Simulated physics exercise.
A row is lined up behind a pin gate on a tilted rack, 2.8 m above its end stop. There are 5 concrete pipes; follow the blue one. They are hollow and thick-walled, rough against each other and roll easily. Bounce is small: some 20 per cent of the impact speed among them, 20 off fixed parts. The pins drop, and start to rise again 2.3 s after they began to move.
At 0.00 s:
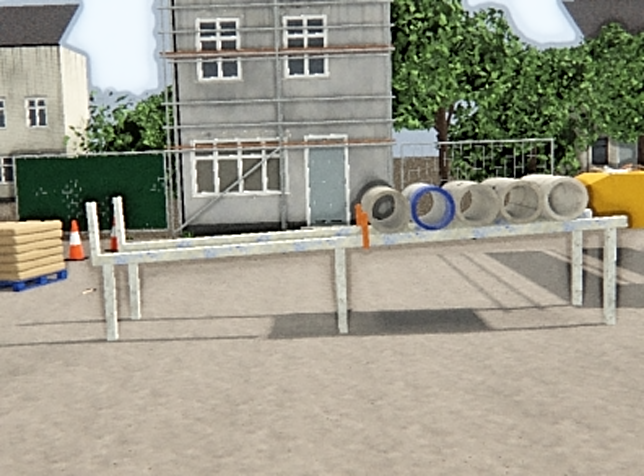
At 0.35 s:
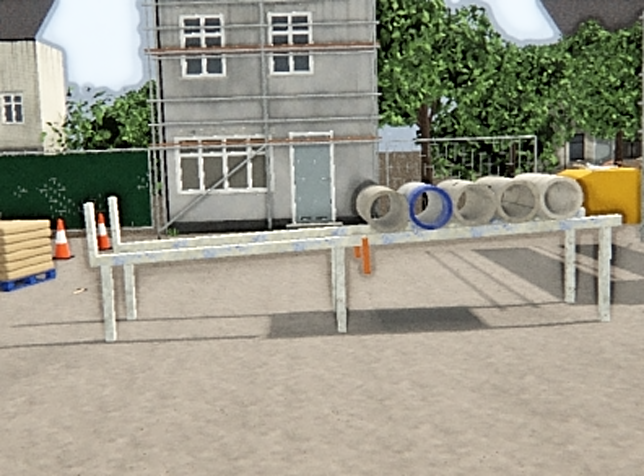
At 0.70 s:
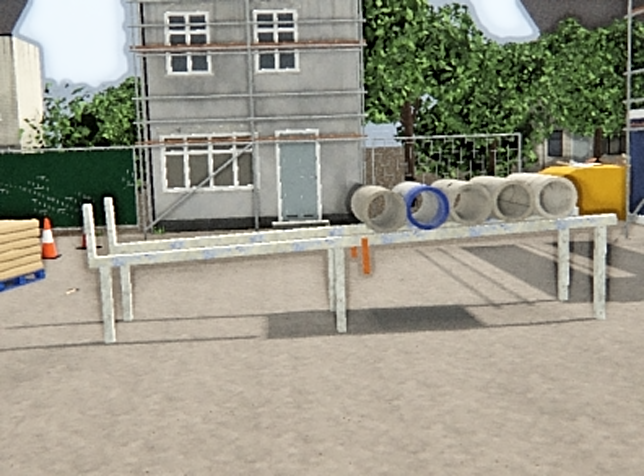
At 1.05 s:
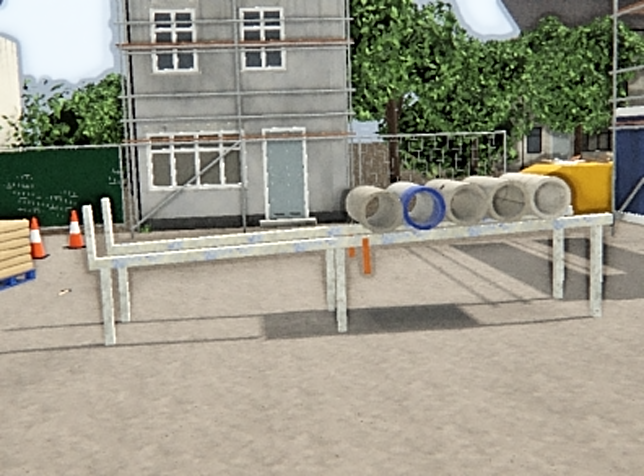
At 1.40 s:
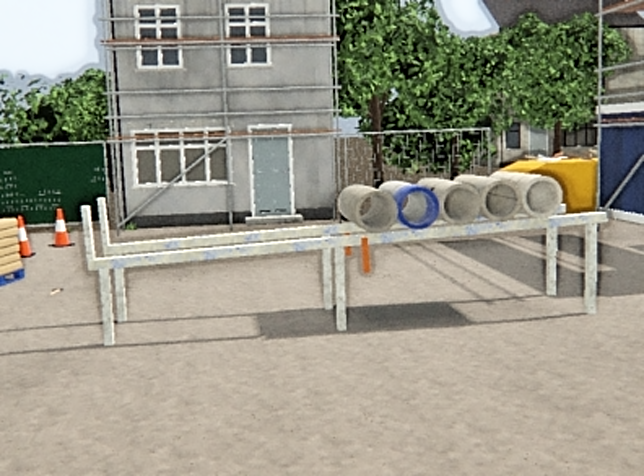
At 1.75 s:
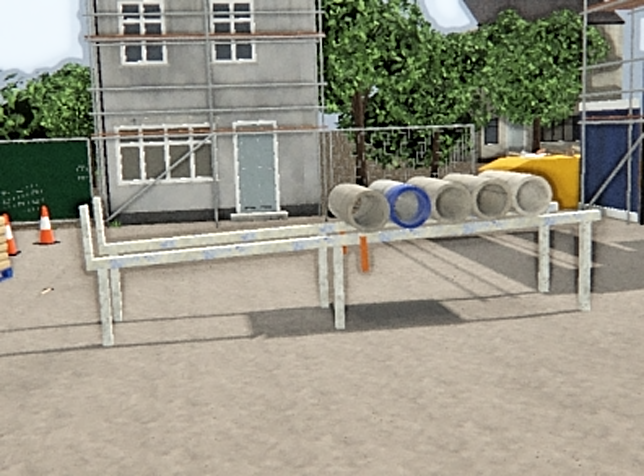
An orange pin drops at the front of five concrete pipes, one of them blue, lined up on a slightly tilted rack before a scaffolded house; the row then rolls slowly a short way left as the view shifts.
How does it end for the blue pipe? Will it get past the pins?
The blue pipe stays behind the pins.
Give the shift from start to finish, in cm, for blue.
About: Blue 40.
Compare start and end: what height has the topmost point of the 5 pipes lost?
Roughly 0 cm.
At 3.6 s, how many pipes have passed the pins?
By then 1.
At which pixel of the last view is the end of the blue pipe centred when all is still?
Around (385, 210).
By 2.6 s, blue is on the rails, 30 cm above the pins, rolling left; 1 below the pins.
By 3.6 s, blue is on the rails, 25 cm above the pins; 1 below the pins.
By 4.8 s, blue as before; 1 below the pins.
Finally (6.1 s), blue is on the rails, 25 cm above the pins; 1 below the pins.
